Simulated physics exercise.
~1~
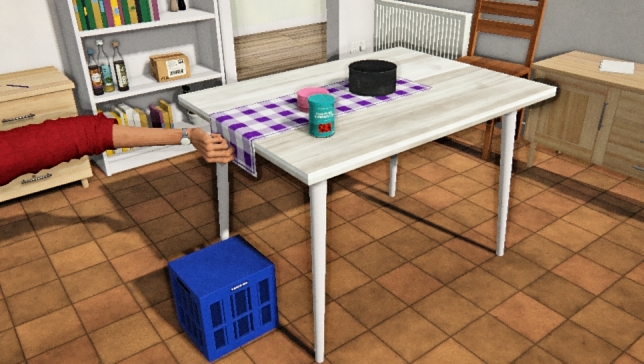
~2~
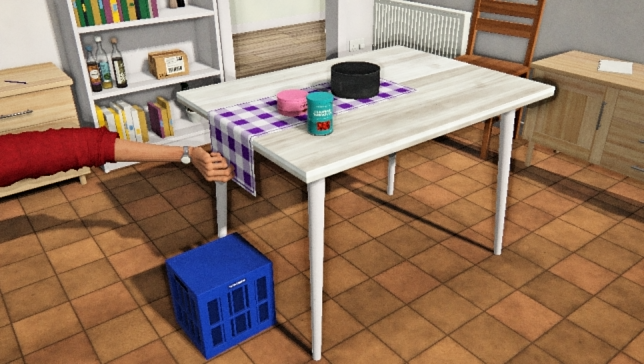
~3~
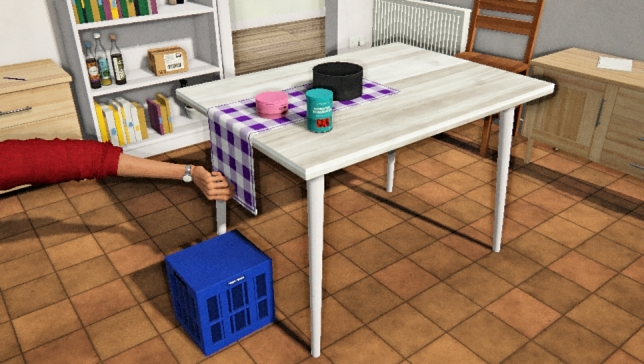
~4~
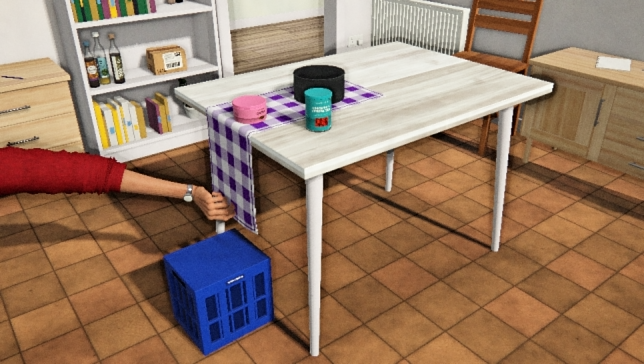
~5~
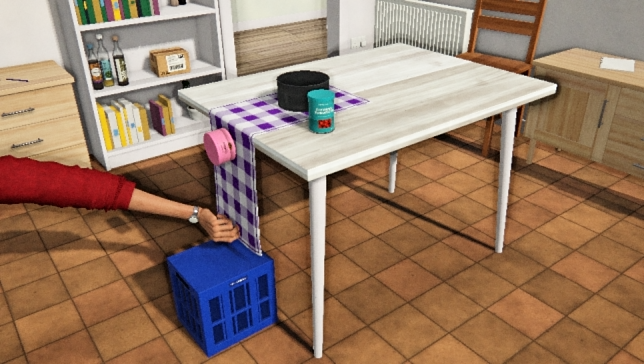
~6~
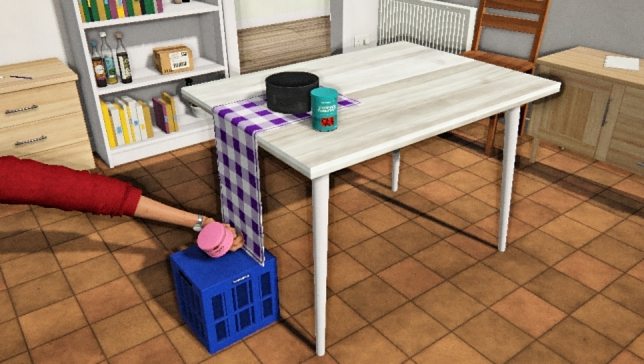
A hand pulls the checked runner down to the blue crate, and the pink tub falls off.
